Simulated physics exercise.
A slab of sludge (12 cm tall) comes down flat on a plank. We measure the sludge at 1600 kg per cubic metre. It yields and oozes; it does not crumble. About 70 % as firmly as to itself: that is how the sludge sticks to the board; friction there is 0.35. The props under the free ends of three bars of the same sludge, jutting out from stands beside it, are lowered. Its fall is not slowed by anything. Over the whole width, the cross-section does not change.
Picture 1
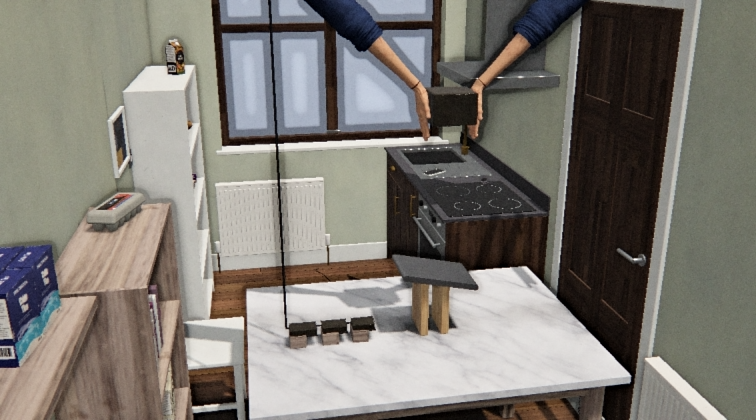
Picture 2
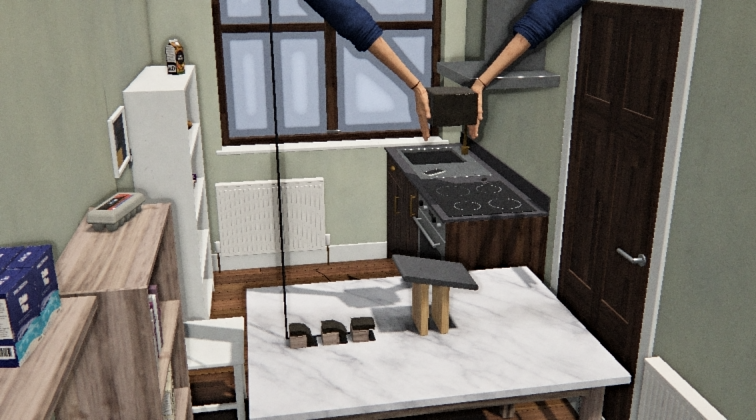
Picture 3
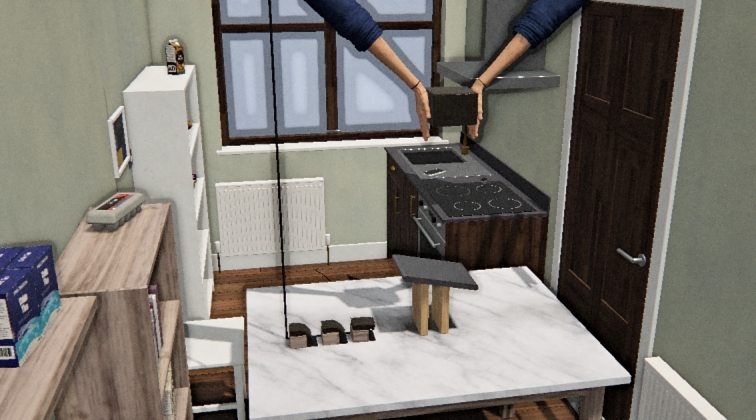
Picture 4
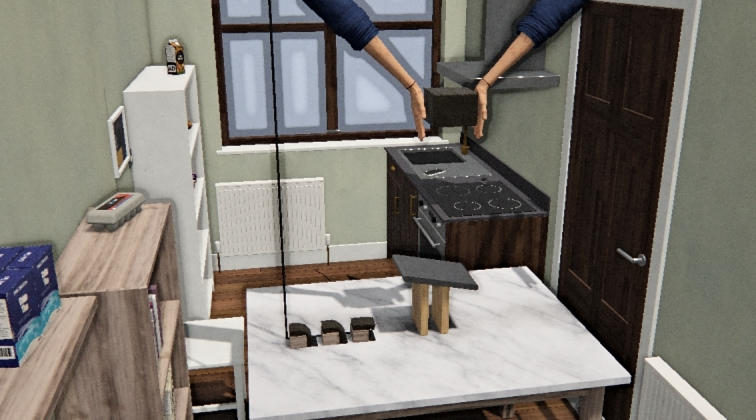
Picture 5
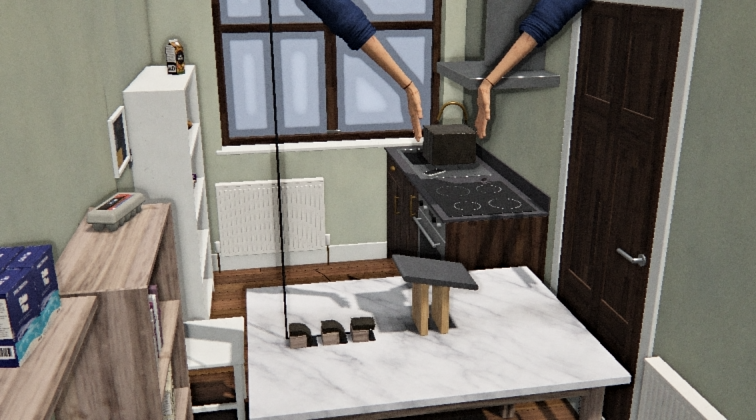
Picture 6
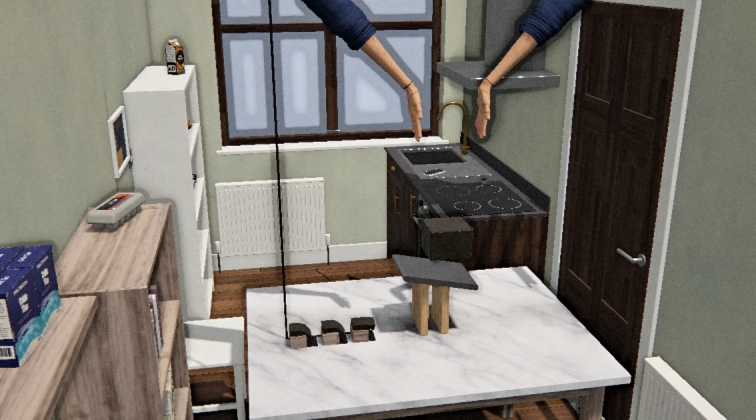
In a kitchen, three small dark bars on a marble table bend downward at their tips, then two hands above open and release a dark block, which drops toward a grey board raised on wooden legs.
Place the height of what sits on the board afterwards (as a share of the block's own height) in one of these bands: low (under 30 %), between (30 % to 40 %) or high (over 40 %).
It belongs in the between band.
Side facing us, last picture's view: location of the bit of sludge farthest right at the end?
About (478, 281).
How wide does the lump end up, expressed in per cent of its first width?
About 170 per cent.
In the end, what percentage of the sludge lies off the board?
Around 50 per cent lies off the board in the end.
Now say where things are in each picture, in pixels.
Highest point of the sludge at (473, 93); the tips have sunk 0, 0, 0 (left to right), in the first frame.
Highest point of the sludge at (473, 93); the tips have sunk 4.8 cm, 2.7 cm, 4 mm (left to right), in the second frame.
Highest point of the sludge at (473, 93); the tips have sunk 4.9 cm, 3.3 cm, 5 mm (left to right), in the third frame.
Highest point of the sludge at (473, 94); the tips have sunk 4.9 cm, 3.3 cm, 5 mm (left to right), in the fourth frame.
Highest point of the sludge at (472, 133); the tips have sunk 4.9 cm, 3.3 cm, 5 mm (left to right), in the fifth frame.
Highest point of the sludge at (468, 230); the tips have sunk 4.9 cm, 3.3 cm, 5 mm (left to right), in the sixth frame.
Another 0.11 s on from the sixth picture, it stands 40 % of its first height and 14 % has gone off the board.
Another 0.24 s on from the sixth picture, it stands 37 % of its first height and 34 % has gone off the board.
Another 0.38 s on from the sixth picture, it stands 37 % of its first height and 49 % has gone off the board.
Another 0.51 s on from the sixth picture, it stands 37 % of its first height and 49 % has gone off the board.
Another 0.61 s on from the sixth picture, at the end, it stands 37 % of its first height and 49 % has gone off the board.
